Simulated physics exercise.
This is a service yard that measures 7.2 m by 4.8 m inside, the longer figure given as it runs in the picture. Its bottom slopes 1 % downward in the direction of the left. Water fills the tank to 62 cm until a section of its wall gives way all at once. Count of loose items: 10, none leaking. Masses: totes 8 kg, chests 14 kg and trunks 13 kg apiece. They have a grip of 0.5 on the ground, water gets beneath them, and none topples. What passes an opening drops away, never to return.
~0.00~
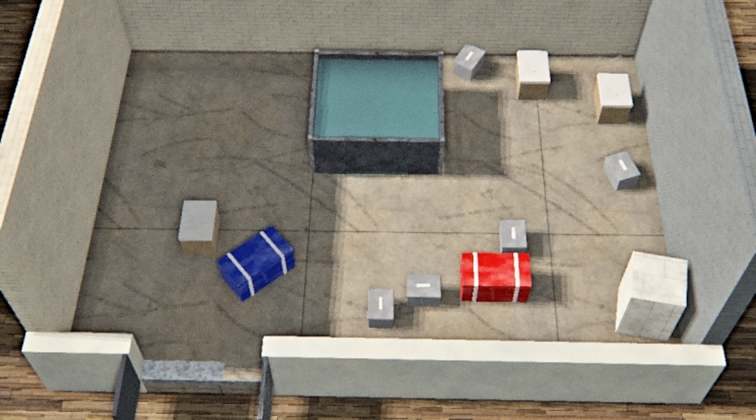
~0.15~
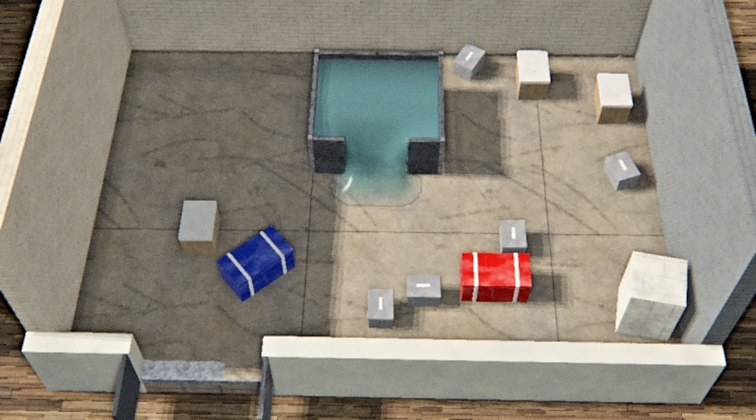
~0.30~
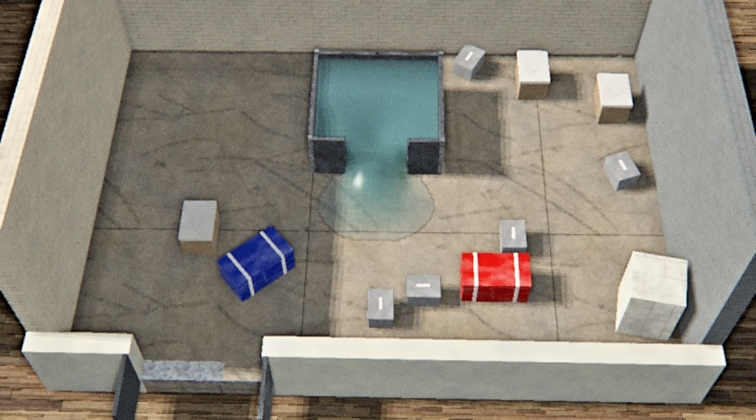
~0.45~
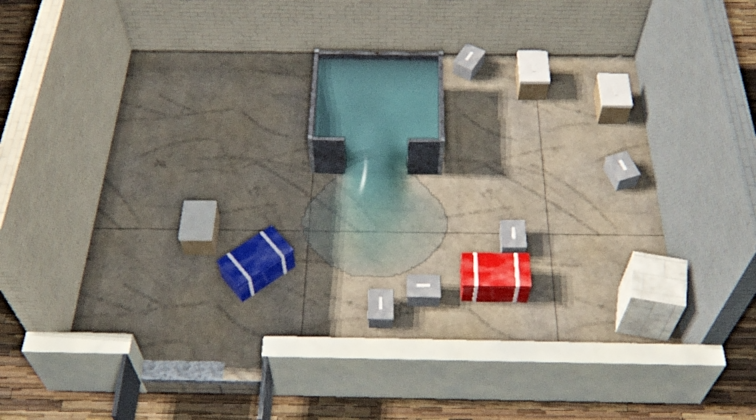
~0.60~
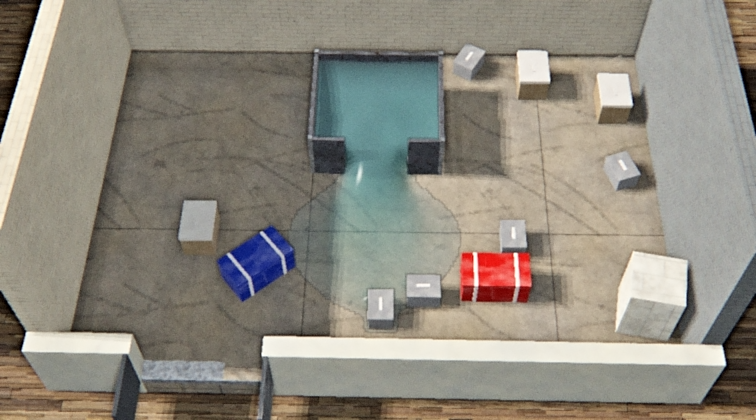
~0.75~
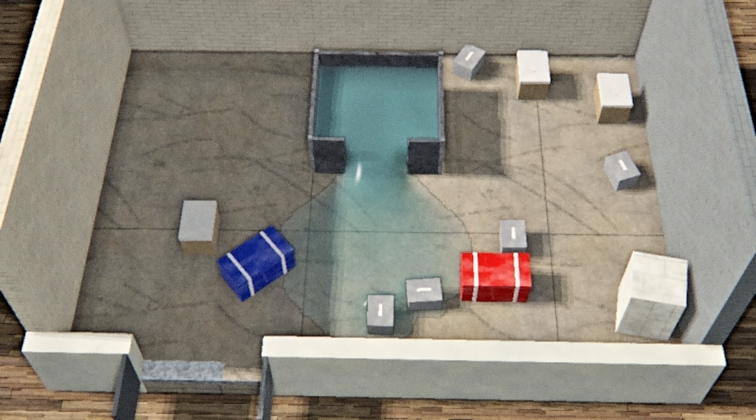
Water pours through a gap in the front of a dark-walled tank and spreads across the floor toward the near wall, where two small grey boxes shift slightly as it reaches them. The walled yard is seen from high above by a still camera. A blue trunk sits left of centre, a red one to the right, with grey and whitish boxes scattered around, all unmoving.
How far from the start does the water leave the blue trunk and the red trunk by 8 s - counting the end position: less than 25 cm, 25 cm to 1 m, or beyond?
My answer is that the blue trunk ends well clear of its start and the red trunk ends well clear of its start.
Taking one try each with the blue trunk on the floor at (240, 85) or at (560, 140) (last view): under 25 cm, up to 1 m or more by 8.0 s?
Run one, it remains planted; run two, it gets moved partway.
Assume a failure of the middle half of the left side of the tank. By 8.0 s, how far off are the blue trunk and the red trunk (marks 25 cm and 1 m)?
With that failure, the blue trunk keeps its spot, and the red trunk keeps its spot.
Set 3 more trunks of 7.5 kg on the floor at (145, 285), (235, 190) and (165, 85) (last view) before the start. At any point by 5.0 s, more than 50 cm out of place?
One by one: Beyond the mark, below the mark, below the mark.
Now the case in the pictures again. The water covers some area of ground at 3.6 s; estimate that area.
Some 18 m2 of it.
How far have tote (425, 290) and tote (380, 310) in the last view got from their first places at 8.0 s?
The first ends 200 cm from its start, the second 250 cm.
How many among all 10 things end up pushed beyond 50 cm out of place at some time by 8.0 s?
I count 4.
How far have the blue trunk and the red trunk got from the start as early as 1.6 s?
Close to 10 cm for the first and 50 cm for the second.
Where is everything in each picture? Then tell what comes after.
In the first frame, the blue trunk at (256, 255) rests on the ground; the red trunk at (497, 269) rests on the ground; 2.3 m2 under water; 0 of 10 have shifted.
In the second frame, the blue trunk at (256, 255) rests on the ground; the red trunk at (497, 269) rests on the ground; 2.8 m2 under water; 0 of 10 have shifted.
In the third frame, the blue trunk at (256, 255) rests on the ground; the red trunk at (497, 269) rests on the ground; 3.5 m2 under water; 0 of 10 have shifted.
In the fourth frame, the blue trunk at (256, 255), on the bottom; the red trunk at (497, 269) rests on the ground; water covers 4.4 m2; 0 of 10 have shifted.
In the fifth frame, the blue trunk at (256, 255), on the bottom; the red trunk at (497, 269), on the bottom; water covers 5.4 m2; 0 of 10 have shifted.
In the sixth frame, the blue trunk at (256, 255), on the bottom; the red trunk at (497, 269) rests on the ground; 6.3 m2 under water; 2 of 10 have shifted.
After 1.6 s the blue trunk is near (246, 259), 0.1 m from its start, aground; the red trunk is near (531, 288), 0.5 m from its start, aground; 0 of 10 are out; 2 afloat.
After 3.6 s the blue trunk is near (109, 284), 1.7 m from its start, afloat; the red trunk is near (605, 277), 1.3 m from its start, aground; 0 of 10 are out; 1 afloat.
After 5.6 s the blue trunk is near (152, 188), 1.7 m from its start, aground; the red trunk is near (615, 215), 1.7 m from its start, afloat; 0 of 10 are out; 2 afloat.
After 8.0 s the blue trunk is near (176, 149), 1.9 m from its start, aground; the red trunk is near (566, 128), 2.4 m from its start, aground; 0 of 10 are out; 0 afloat.
